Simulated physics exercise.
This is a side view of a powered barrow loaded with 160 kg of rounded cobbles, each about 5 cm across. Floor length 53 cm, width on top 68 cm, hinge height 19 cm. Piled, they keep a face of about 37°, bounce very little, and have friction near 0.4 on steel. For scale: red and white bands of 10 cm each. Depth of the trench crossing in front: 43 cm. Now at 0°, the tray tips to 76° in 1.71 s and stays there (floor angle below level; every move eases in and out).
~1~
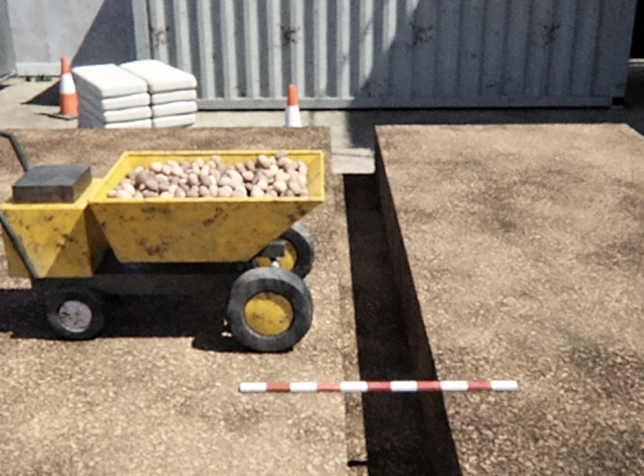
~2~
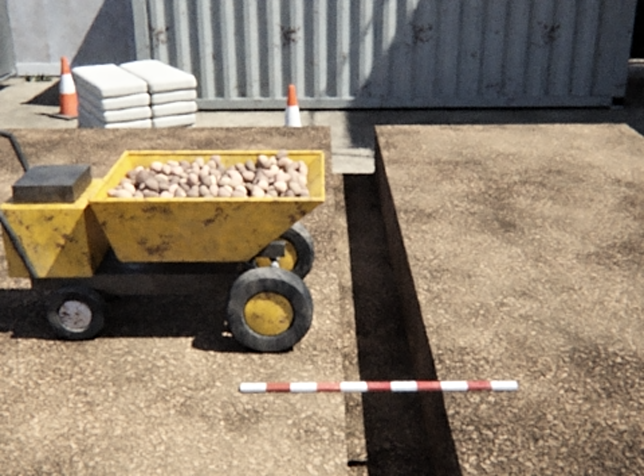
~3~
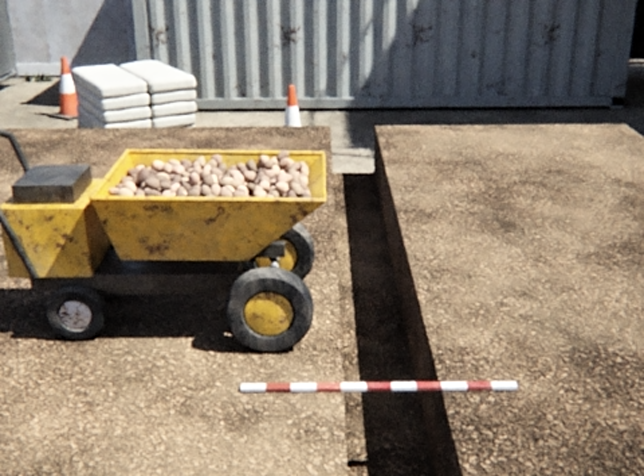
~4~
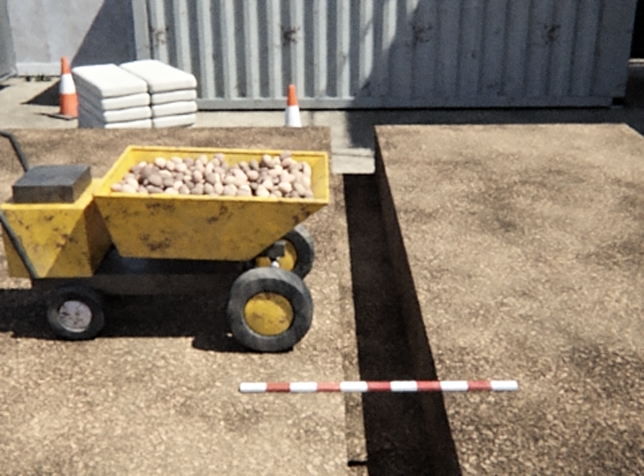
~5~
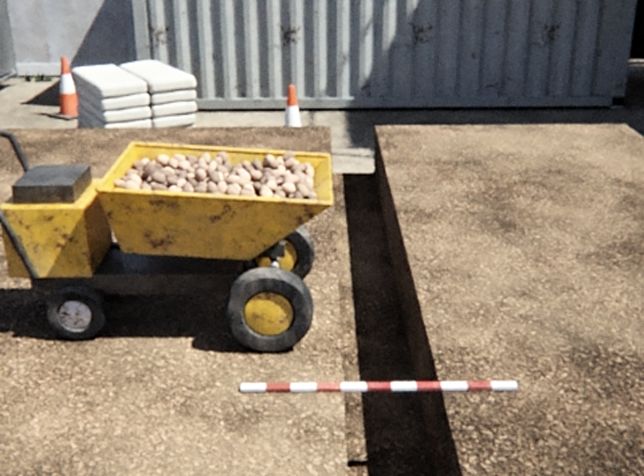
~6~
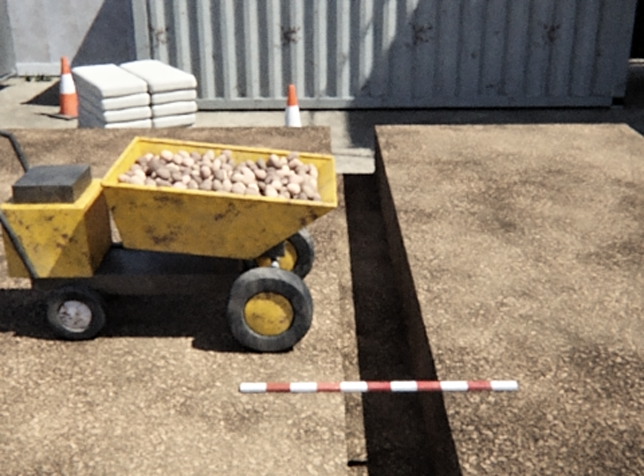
In a sunlit yard with a grey corrugated container behind, a yellow powered barrow loaded with rounded cobbles stands left of a narrow trench, a red and white striped pole lying across it. The tray is level at first, then tilts slightly down to the right, its rear end lifting, while the wheels stay still.
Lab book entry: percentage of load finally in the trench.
Approx. 48 percent.
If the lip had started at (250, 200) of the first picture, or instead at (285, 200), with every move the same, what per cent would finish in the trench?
100 % and 90 %.
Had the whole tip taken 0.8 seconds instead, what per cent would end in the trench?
Roughly 40 per cent would.
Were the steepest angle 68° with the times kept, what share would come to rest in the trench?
Trench share: Approx. 40%.
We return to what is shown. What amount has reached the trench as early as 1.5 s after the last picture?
30 per cent, give or take.
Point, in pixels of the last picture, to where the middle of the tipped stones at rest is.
In the last view, about (433, 312).
Then, 1.0 s after the last picture the floor is at 64°, 95 % in the tray, 5 % in the trench, 1 % past the trench; the foremost stones are at (429, 306).
Then, 1.5 s after the last picture the floor is at 76°, 21 % in the tray, 31 % in the trench, 48 % past the trench; the foremost stones are at (578, 322).
Then, 1.9 s after the last picture the floor is at 76°, 2 % in the tray, 46 % in the trench, 52 % past the trench; the foremost stones are past the picture's edge.
Then, 3.8 s after the last picture the floor is at 76°, 0 % in the tray, 48 % in the trench, 52 % past the trench; the foremost stones are past the picture's edge.
